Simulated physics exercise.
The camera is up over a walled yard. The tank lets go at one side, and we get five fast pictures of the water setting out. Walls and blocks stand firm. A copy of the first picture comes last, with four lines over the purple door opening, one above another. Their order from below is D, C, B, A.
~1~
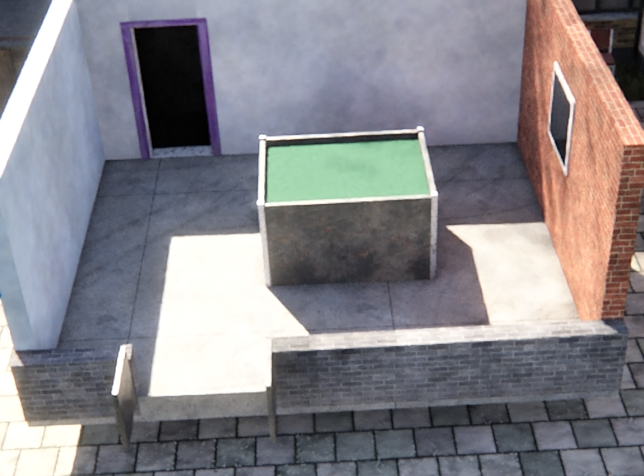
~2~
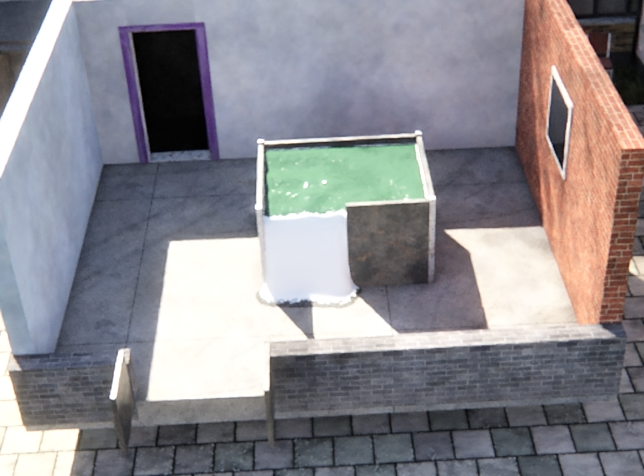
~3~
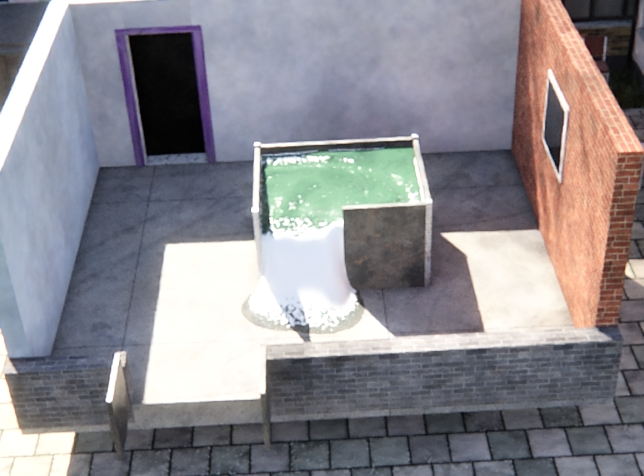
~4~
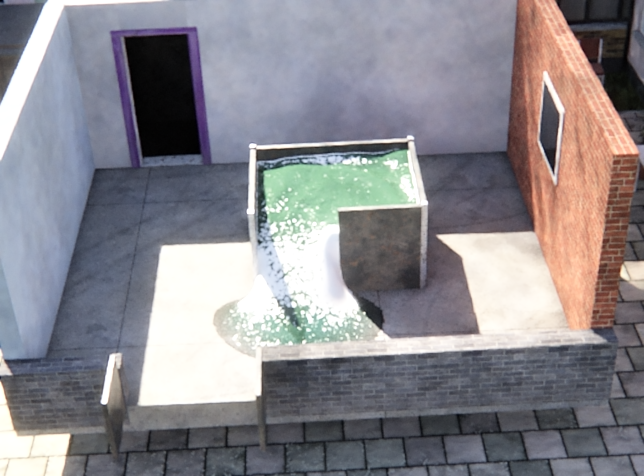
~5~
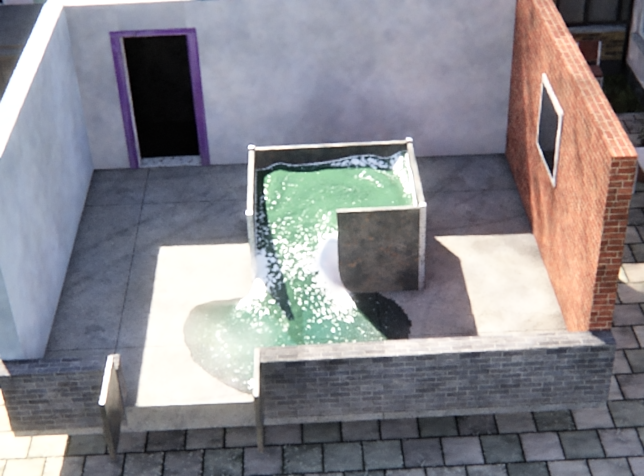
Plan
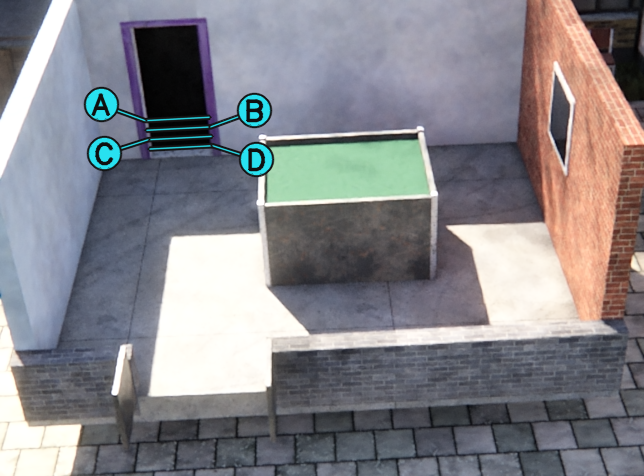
The clip opens on a walled yard seen from above, with green water resting in a square tank near a purple doorway and a brick wall. The left part of the tank's front disappears and water pours out in a white sheet, then spreads in a foamy, widening pool across the paving.
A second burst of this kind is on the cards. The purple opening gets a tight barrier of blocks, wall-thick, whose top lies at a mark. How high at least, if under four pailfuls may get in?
D.
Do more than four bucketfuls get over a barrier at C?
No.
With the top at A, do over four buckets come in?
No, that is safe.
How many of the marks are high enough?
All of them.
On the marked copy, A at (177, 118); B at (178, 128); C at (179, 138); D at (181, 147); from the bottom up D, C, B, A.
Choosing A, nothing gets over.
Choosing B, nothing gets over.
Choosing C, nothing gets over.
Choosing D, nothing gets over.
